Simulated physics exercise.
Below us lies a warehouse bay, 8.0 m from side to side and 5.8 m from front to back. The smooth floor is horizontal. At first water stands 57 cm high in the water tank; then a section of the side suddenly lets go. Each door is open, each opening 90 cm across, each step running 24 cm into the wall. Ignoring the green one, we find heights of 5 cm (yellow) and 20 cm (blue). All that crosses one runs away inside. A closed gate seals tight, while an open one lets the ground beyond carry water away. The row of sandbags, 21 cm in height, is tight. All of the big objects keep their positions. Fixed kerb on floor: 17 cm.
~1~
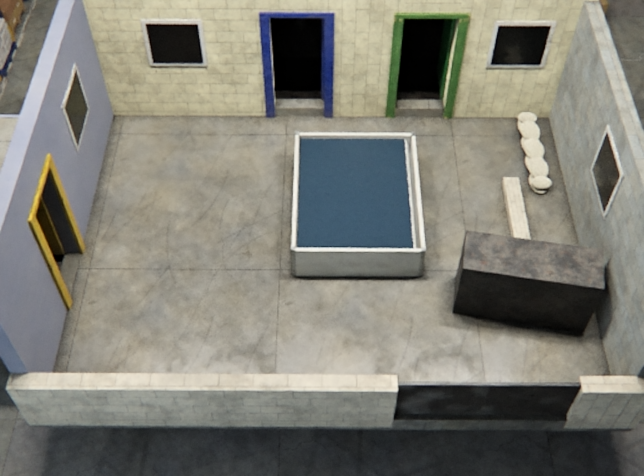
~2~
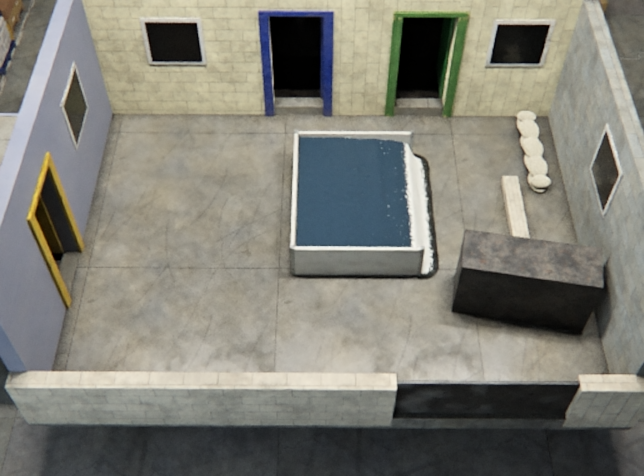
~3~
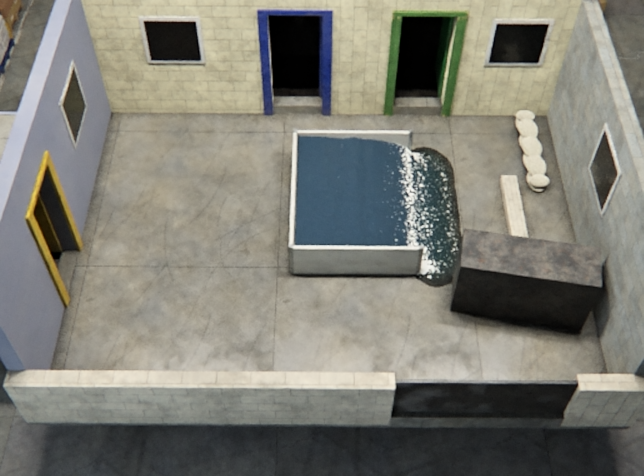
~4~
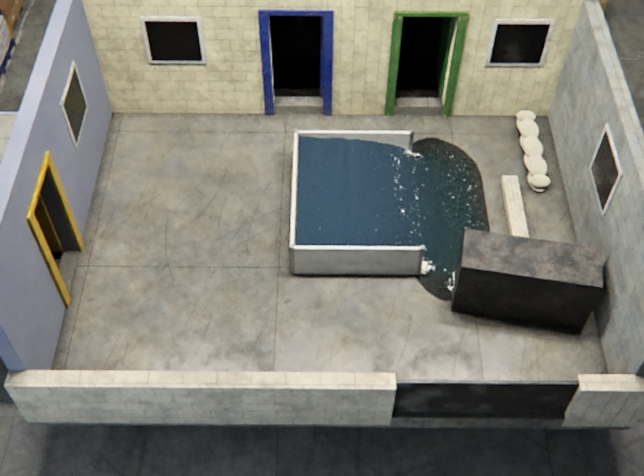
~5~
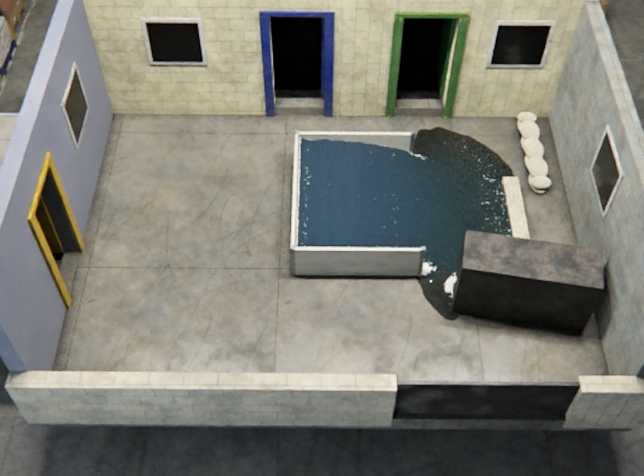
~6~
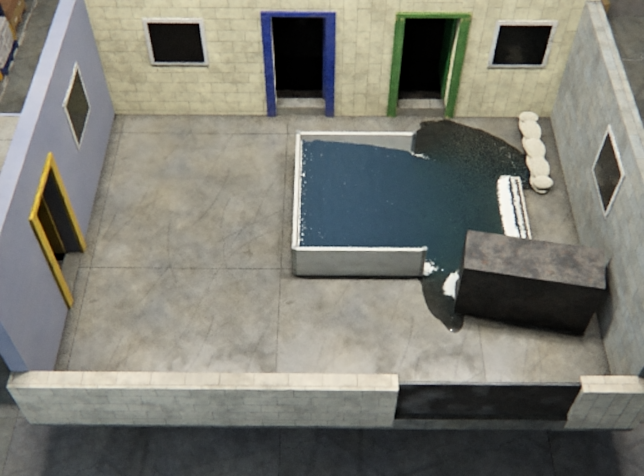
The footage shows blue water standing in a rectangular tank in a walled bay, then pouring out through its open right side and spreading across the grey floor, around a dark block and a low pale slab.
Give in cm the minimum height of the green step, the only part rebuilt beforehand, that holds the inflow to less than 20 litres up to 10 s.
The minimum height is about 11.5 cm.
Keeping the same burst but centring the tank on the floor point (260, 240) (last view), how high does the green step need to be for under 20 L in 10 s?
I'd put it at close to 9.0 cm.
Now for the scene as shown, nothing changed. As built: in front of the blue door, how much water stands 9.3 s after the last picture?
Roughly 5.0 cm deep.
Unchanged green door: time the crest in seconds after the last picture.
It peaks around 4.0 s.
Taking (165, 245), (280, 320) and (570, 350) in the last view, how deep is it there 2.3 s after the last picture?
About 0, 0 and 1 cm respectively.
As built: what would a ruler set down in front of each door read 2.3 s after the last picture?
Yellow door 0 cm, green door 11 cm, blue door 0 cm.
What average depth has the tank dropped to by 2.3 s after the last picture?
Some 12 cm.
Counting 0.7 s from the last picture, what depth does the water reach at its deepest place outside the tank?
Roughly 38 cm.
Then, 0.7 s after the last picture water covers 25 % of the floor, deepest (38 cm) near (506, 224); 2 cm at the green door, 0 litres in over its 20 cm step.
Then, 2.3 s after the last picture water covers 30 % of the floor, deepest (36 cm) near (547, 118); 11 cm at the green door, 0 litres in over its 20 cm step.
Then, 9.3 s after the last picture water covers 90 % of the floor, deepest (14 cm) near (496, 232); 9 cm at the green door, 0 litres in over its 20 cm step.
At the green door as built, the water peaked near 17 cm, 4.1 s after the last picture.
Run again over the same 10 s with other heights there, 35 litres in over 9.5 cm, 14 litres over 12.5 cm. The limit of 20 litres is kept from about 11.5 cm up.
